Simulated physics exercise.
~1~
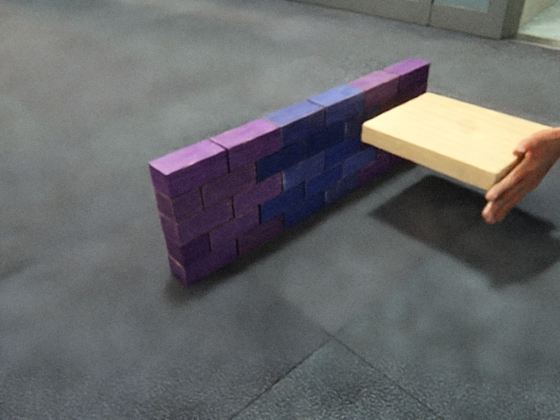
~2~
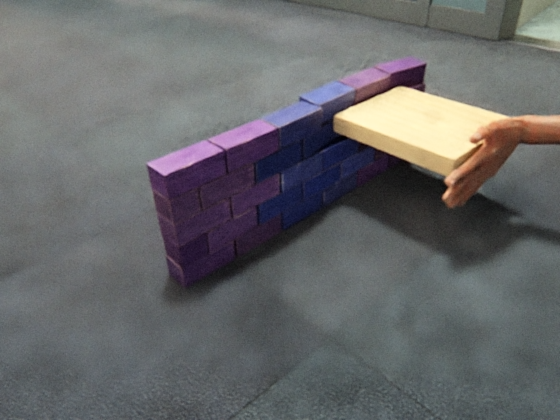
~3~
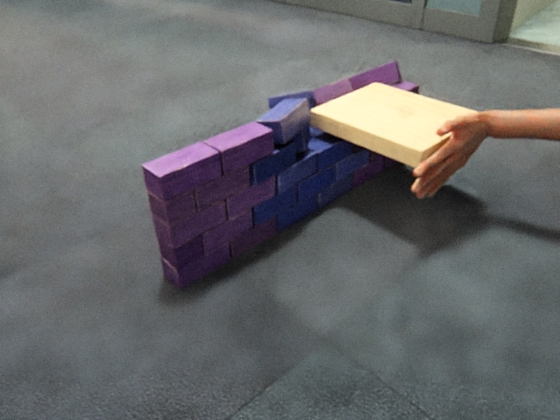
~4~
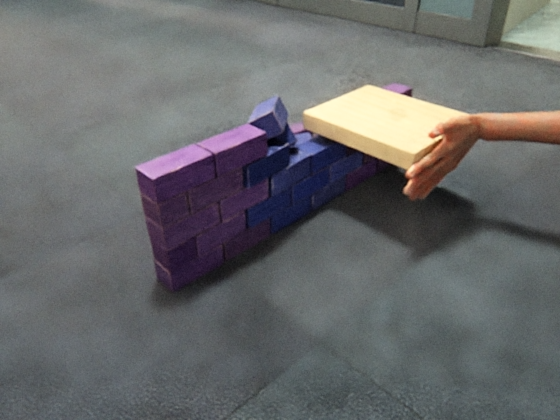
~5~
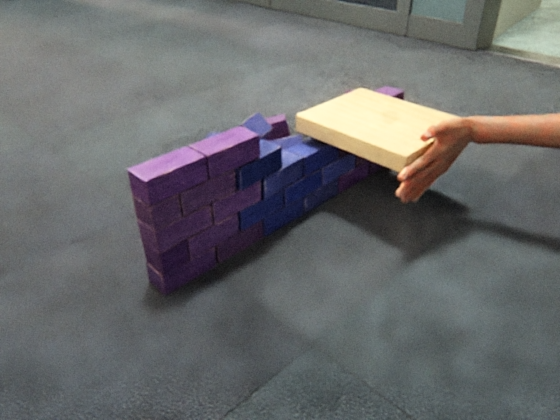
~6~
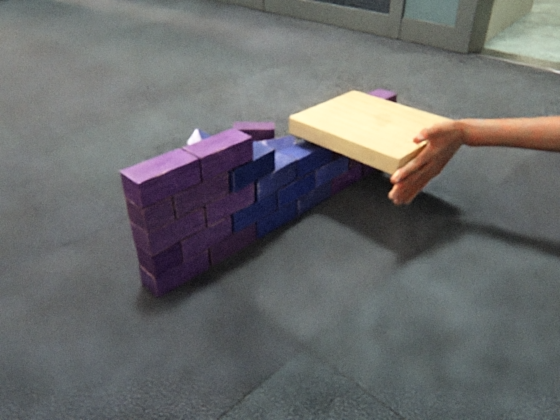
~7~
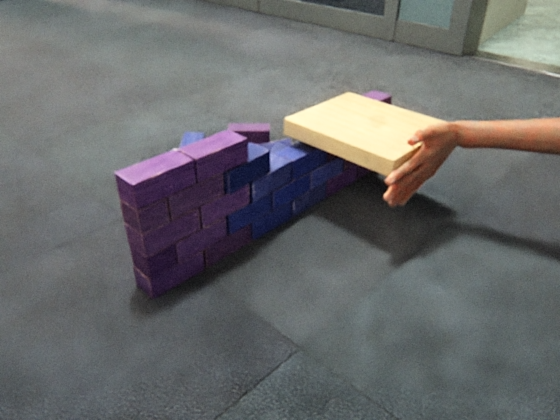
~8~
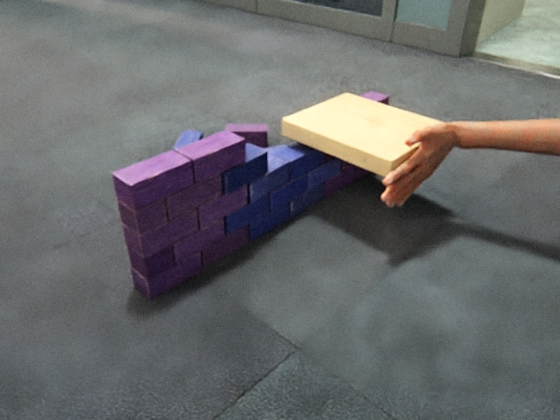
Hand pushing a long wooden block into a purple and blue block wall, knocking upper pieces off behind while the rest stands.
